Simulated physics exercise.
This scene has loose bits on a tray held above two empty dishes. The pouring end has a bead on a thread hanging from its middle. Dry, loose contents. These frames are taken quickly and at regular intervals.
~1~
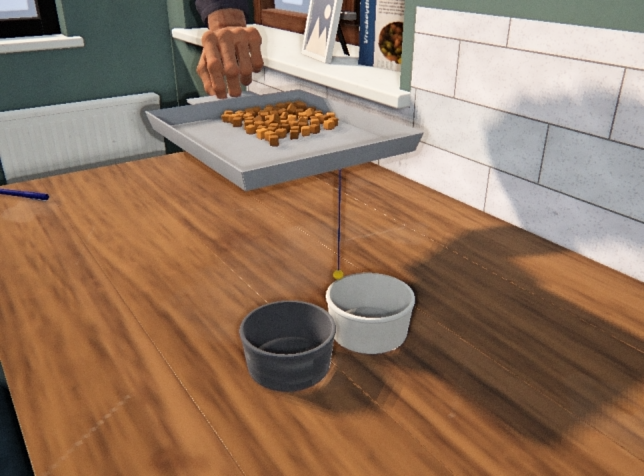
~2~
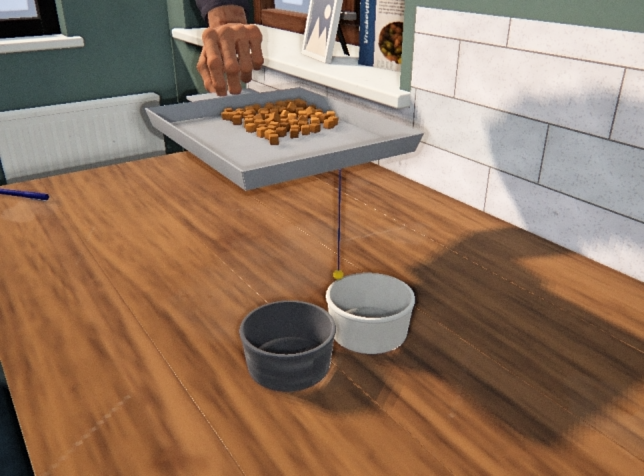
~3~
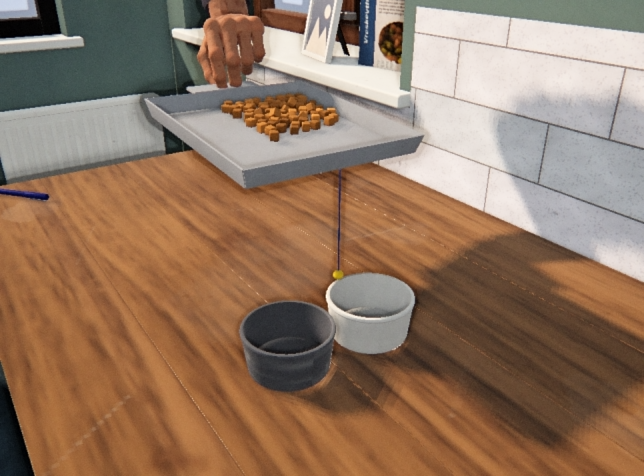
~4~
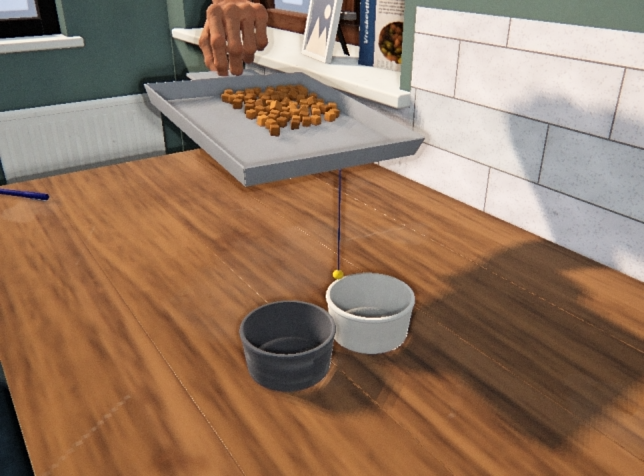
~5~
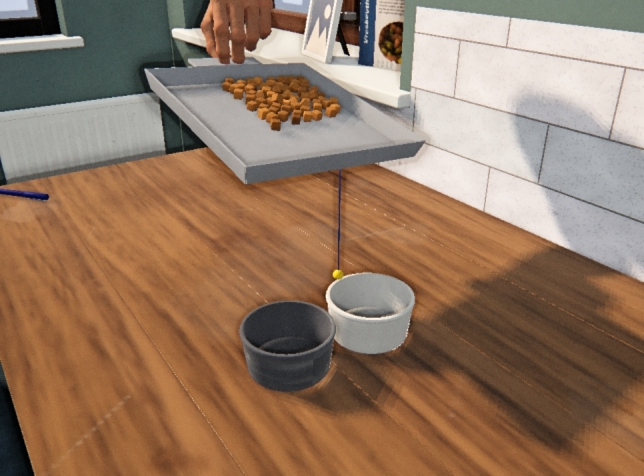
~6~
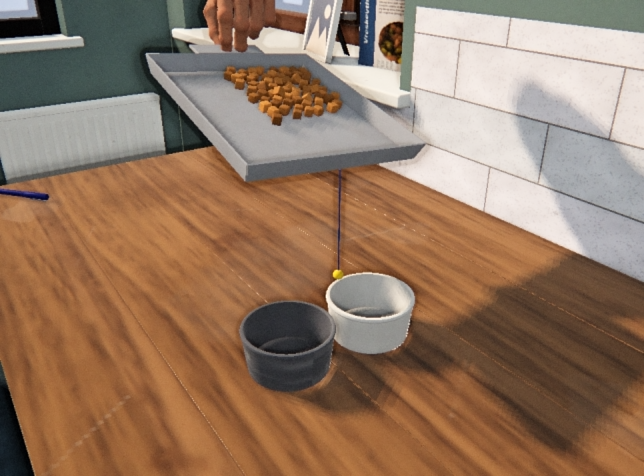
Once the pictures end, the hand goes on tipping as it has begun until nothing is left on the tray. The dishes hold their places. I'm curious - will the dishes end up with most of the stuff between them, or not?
Most of the load will miss the dishes.
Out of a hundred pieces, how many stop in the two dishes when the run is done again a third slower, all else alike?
About 20 %.
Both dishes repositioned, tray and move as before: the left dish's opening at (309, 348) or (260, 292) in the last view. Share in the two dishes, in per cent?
About 10% on the first try and 0% on the second.
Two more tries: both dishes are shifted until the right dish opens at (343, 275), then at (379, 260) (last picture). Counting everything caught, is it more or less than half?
For the two places in order: A minority share, a minority share.
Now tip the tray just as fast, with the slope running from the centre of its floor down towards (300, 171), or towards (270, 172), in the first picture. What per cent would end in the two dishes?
Respectively 70 % and 50 %.
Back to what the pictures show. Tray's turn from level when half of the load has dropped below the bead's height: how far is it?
Approx. reading: About 110°.
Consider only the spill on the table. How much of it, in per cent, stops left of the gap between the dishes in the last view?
Close to 0 per cent.
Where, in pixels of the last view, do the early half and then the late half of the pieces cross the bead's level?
I'd say close to (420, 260) at first and close to (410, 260) later on.
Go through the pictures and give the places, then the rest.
Corners of the pouring end at (245, 169) and (416, 132), level; middle of the load at (281, 121), brown sugar cubes; left dish at (313, 366); right dish at (397, 330); bead on its thread at (338, 275), in the first frame.
Corners of the pouring end at (245, 168) and (417, 132), level; middle of the load at (281, 119), in the second frame.
Corners of the pouring end at (246, 167) and (417, 134), tipped barely, lowest at the right corner; middle of the load at (281, 114), in the third frame.
Corners of the pouring end at (247, 165) and (418, 136), tipped a little, lowest at the right corner; middle of the load at (282, 107), in the fourth frame.
Corners of the pouring end at (248, 163) and (419, 139), tipped a little, lowest at the right corner; middle of the load at (283, 99), in the fifth frame.
Corners of the pouring end at (250, 161) and (419, 141), tipped clearly, lowest at the right corner; middle of the load at (285, 91); left dish at (313, 366); right dish at (397, 330), in the sixth frame.
Soon, tray tipped steeply; nearly all on the tray; a stray few outside both; a small part in the air.
A while on, tray tipped right over; about two thirds on the tray; a stray few in the right dish; a small part outside both; a small part in the air.
Towards the end, tray tipped past a quarter turn; about a quarter in the right dish; most outside both.
Finally, tray tipped past a quarter turn; none in the left dish; about a quarter in the right dish; most outside both.
